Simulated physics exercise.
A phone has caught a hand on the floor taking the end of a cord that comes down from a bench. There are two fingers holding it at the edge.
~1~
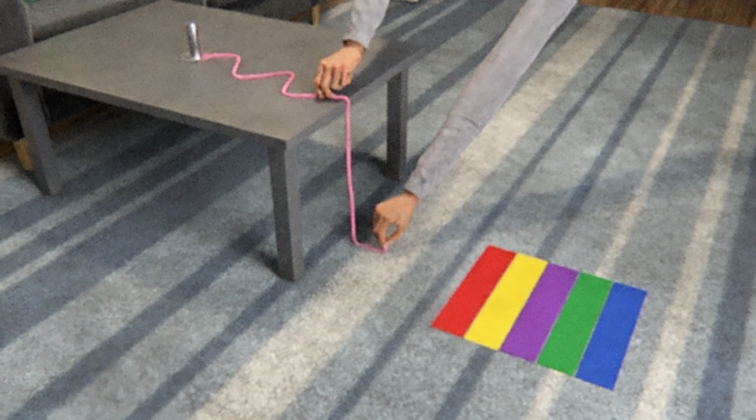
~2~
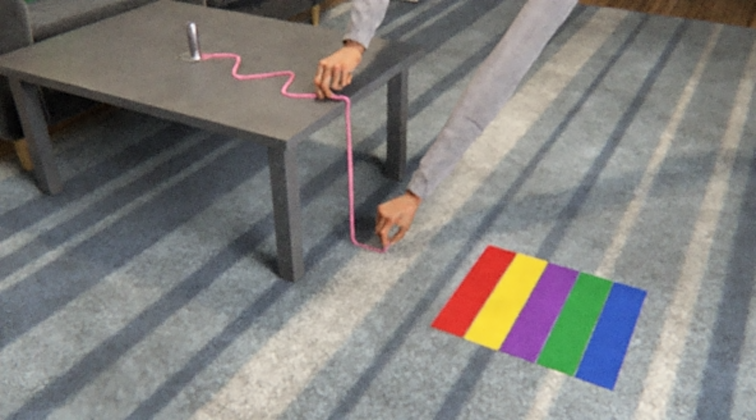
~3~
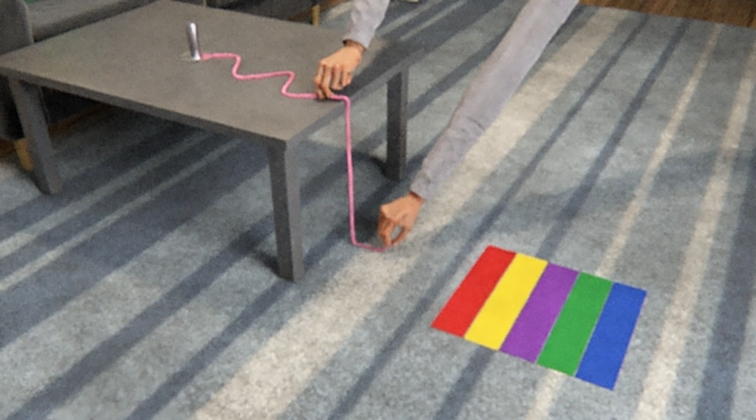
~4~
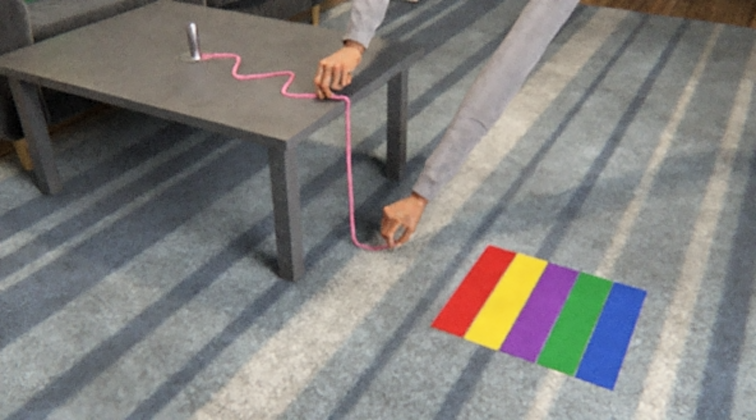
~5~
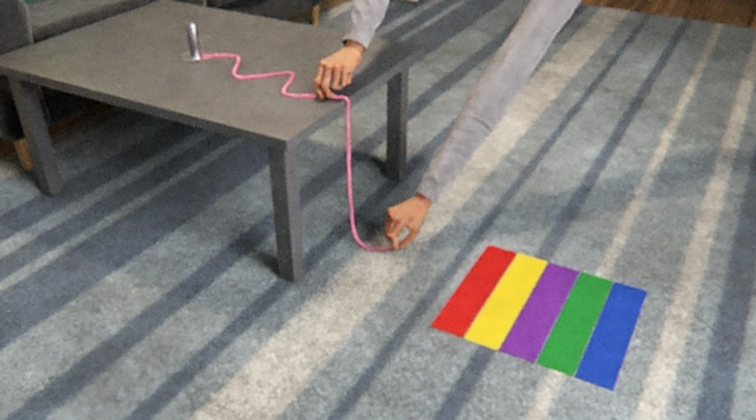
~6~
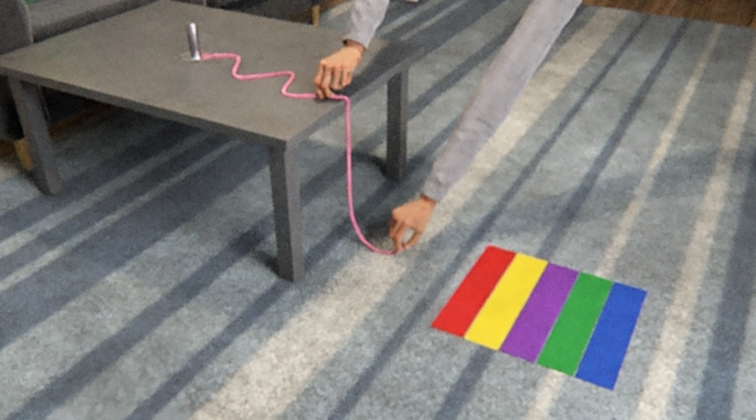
A hand on the floor drew the end of a pink cord slightly to the right, toward the viewer's side of the striped carpet, while another hand kept its fingers on the cord at the table's edge.
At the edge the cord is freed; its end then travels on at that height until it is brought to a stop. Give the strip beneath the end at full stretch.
Green strip.
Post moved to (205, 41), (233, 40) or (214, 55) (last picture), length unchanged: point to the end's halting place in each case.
Going through them in sequence: (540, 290), (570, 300) and finally (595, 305).
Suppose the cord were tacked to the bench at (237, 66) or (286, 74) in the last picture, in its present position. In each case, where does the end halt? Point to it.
In order of the tries, it's near (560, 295) and near (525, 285).
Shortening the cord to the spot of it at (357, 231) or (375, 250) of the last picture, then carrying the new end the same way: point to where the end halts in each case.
It would end up close to (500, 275), then close to (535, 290).
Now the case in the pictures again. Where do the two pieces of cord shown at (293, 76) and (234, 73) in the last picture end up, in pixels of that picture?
End points: Roughly (318, 90); roughly (262, 74).
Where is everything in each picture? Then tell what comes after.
The first frame shows end (386, 242); red (457, 315); yellow (491, 327); purple (526, 339); green (563, 351); blue (601, 364).
The second frame shows end (388, 243); cord through (235, 56) (247, 78) (286, 86) (336, 97) (350, 161) (352, 227).
The third frame shows end (391, 244).
The fourth frame shows end (394, 245); cord through (235, 56) (247, 78) (286, 86) (336, 97) (348, 161) (352, 227).
The fifth frame shows end (399, 246).
The sixth frame shows end (403, 248); cord through (235, 56) (247, 78) (286, 86) (336, 97) (349, 161) (356, 227).
Early on, end near (509, 281); over yellow.
Midway, end near (554, 295); over purple.
At the end of the slack, end near (581, 303); over green. The end stops over the green strip.
